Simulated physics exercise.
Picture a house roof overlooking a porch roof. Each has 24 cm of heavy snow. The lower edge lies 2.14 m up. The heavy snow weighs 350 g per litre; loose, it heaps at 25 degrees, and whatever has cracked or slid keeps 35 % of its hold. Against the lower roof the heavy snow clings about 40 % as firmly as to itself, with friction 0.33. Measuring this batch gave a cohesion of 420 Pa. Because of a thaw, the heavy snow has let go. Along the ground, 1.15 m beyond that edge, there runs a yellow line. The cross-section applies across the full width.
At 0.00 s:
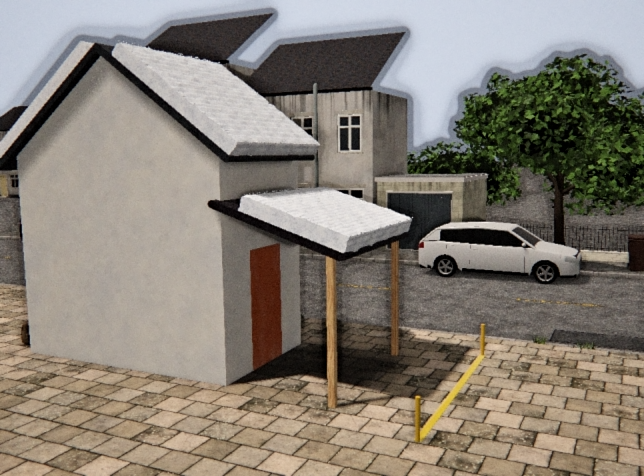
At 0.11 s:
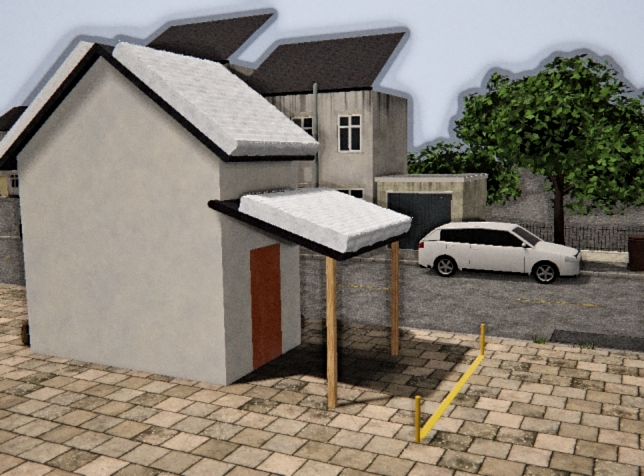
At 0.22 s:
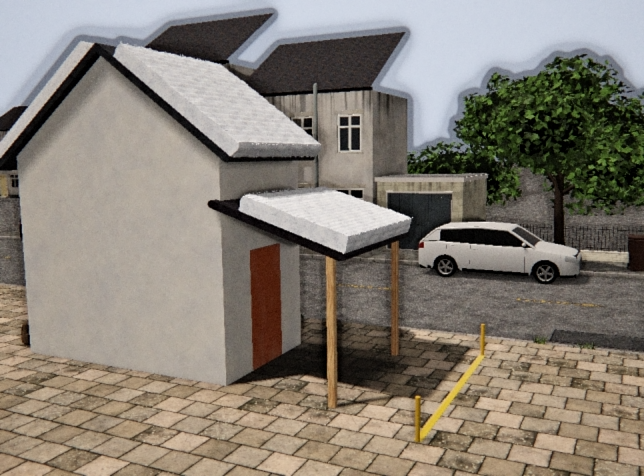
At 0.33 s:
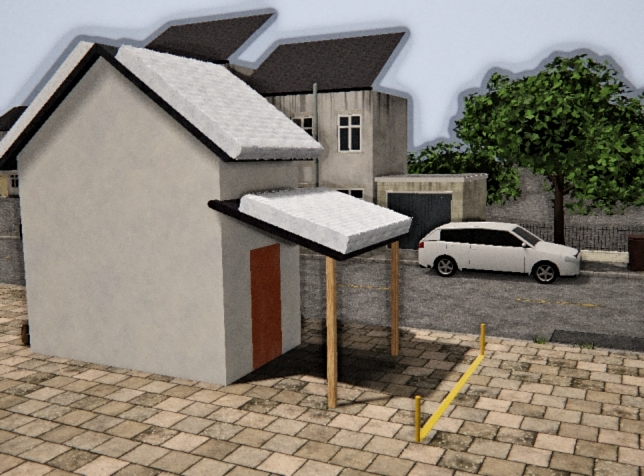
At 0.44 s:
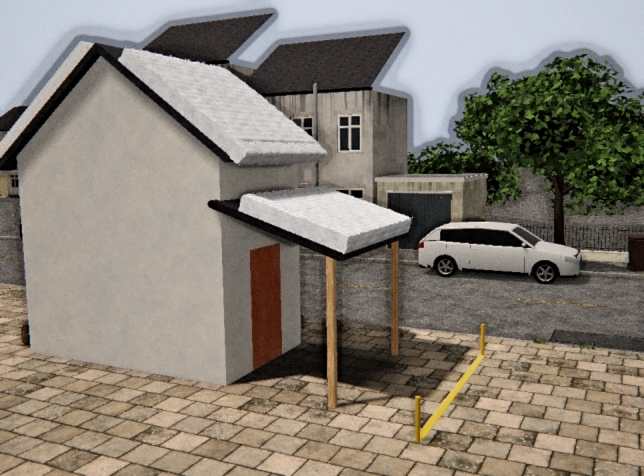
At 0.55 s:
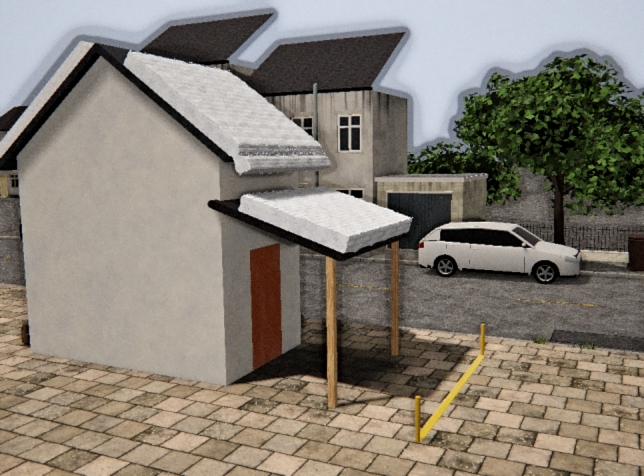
A grey house with a snowy roof stood above a snow-covered porch while the thick white snow on its upper roof slid slowly a short way down the slope, poking past the edge and cracking.
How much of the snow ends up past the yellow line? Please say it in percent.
About 39 %.
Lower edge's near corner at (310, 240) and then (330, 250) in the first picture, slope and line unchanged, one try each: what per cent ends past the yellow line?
First about 40 per cent, second about 40 per cent.
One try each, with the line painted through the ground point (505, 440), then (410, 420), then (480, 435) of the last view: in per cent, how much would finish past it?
First try around 16 per cent, second around 50 per cent, third around 20 per cent.
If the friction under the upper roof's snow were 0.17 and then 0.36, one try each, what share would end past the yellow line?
First try 55 per cent, second try 45 per cent.
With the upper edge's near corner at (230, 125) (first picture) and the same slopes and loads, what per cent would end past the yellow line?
50 per cent or so.
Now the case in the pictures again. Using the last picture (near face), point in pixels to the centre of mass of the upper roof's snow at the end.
You'll find it around (401, 356).
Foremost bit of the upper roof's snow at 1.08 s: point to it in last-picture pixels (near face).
Pixel: Approx. (284, 206).
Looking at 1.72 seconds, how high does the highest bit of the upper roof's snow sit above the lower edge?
About 1.3 m.
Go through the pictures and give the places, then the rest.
In the first frame, foremost bit of the heavy snow at (231, 141).
In the second frame, foremost bit of the heavy snow at (231, 142), its middle shifted 1.0 cm.
In the third frame, foremost bit of the heavy snow at (233, 143), its middle shifted 4.2 cm, 2 % of it past the upper edge, in one piece.
In the fourth frame, foremost bit of the heavy snow at (236, 155), its middle shifted 9.6 cm, 4 % of it past the upper edge, in one piece.
In the fifth frame, foremost bit of the heavy snow at (240, 149), its middle shifted 17 cm, 7 % of it past the upper edge, cracking.
In the sixth frame, foremost bit of the heavy snow at (246, 156), its middle shifted 28 cm, 11 % of it past the upper edge, cracking.
After 1.08 s, none is below the lower edge and 0 % is past the line.
After 1.72 s, 1 % is below the lower edge and 0 % is past the line.
After 2.36 s, 42 % is below the lower edge and 6 % is past the line.
After 3.00 s, 69 % is below the lower edge and 37 % is past the line.
After 4.80 s, 74 % is below the lower edge and 39 % is past the line.
